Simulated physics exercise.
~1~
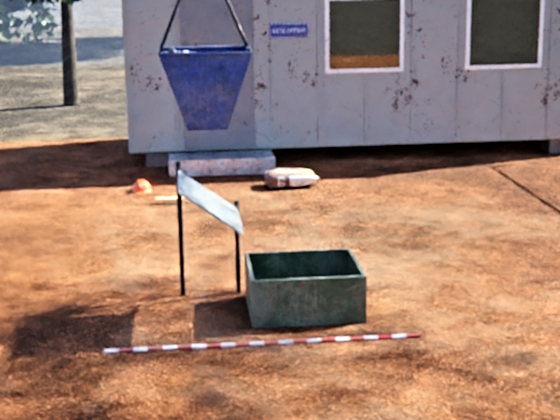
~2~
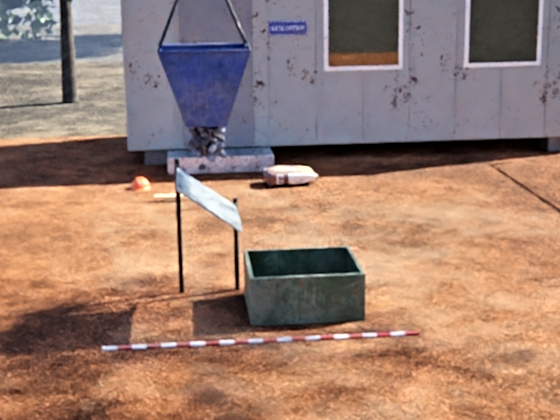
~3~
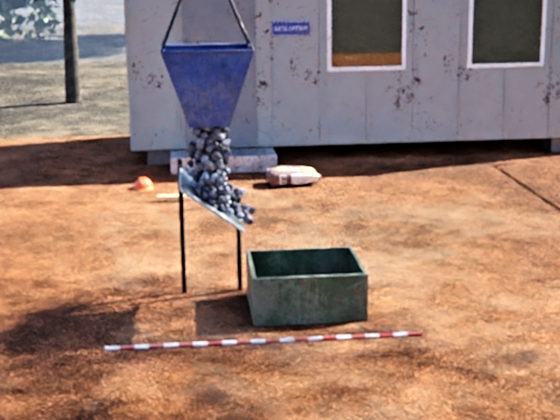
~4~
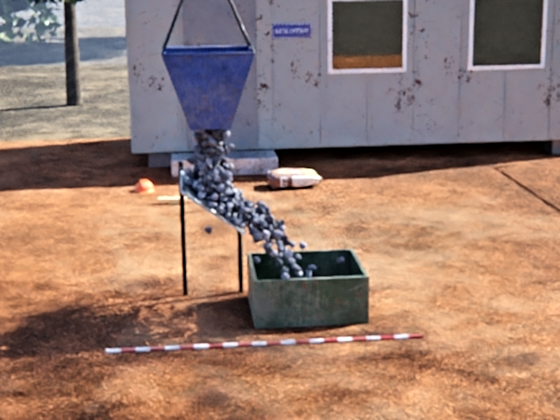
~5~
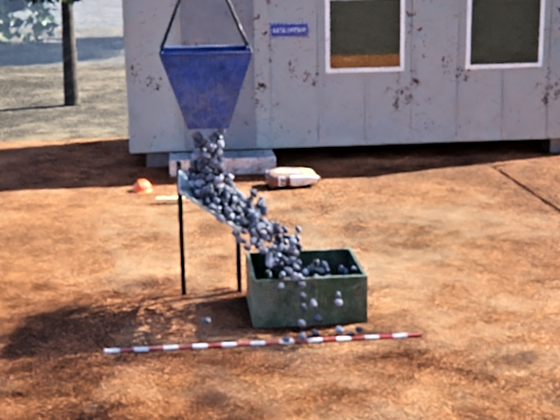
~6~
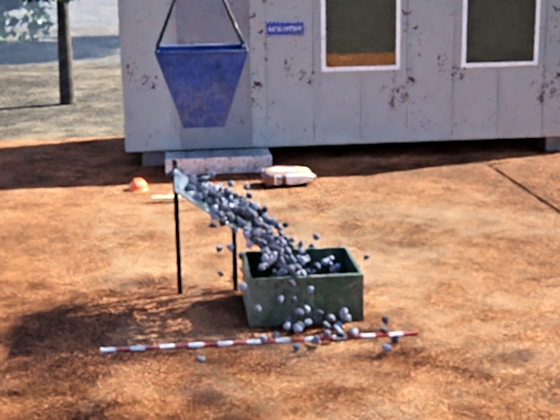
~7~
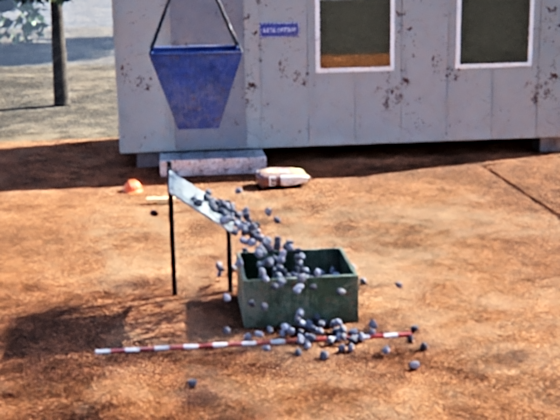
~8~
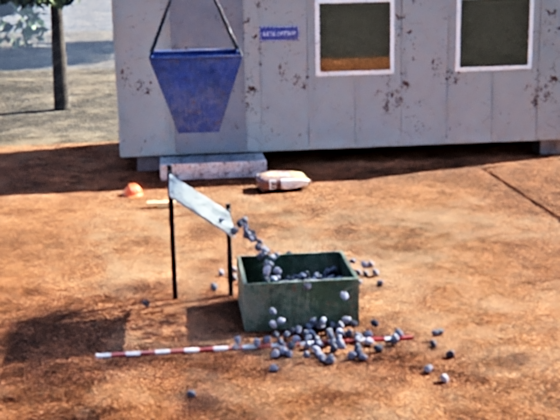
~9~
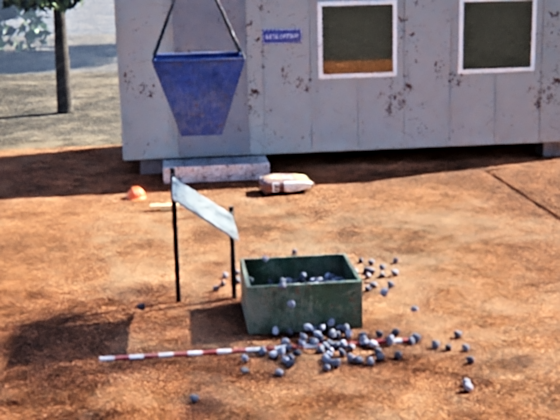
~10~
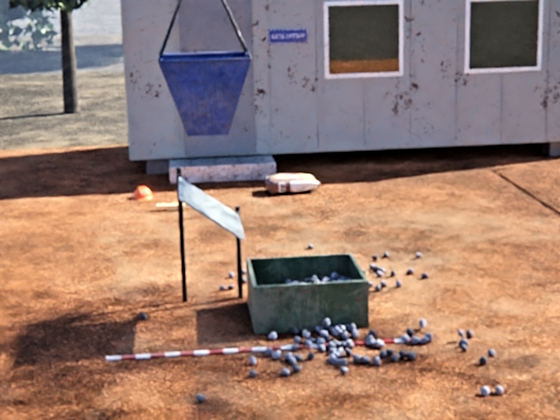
Blue hopper releasing round grey stones down a sloping steel slide, most landing in a green bin, others scattering in front and right.
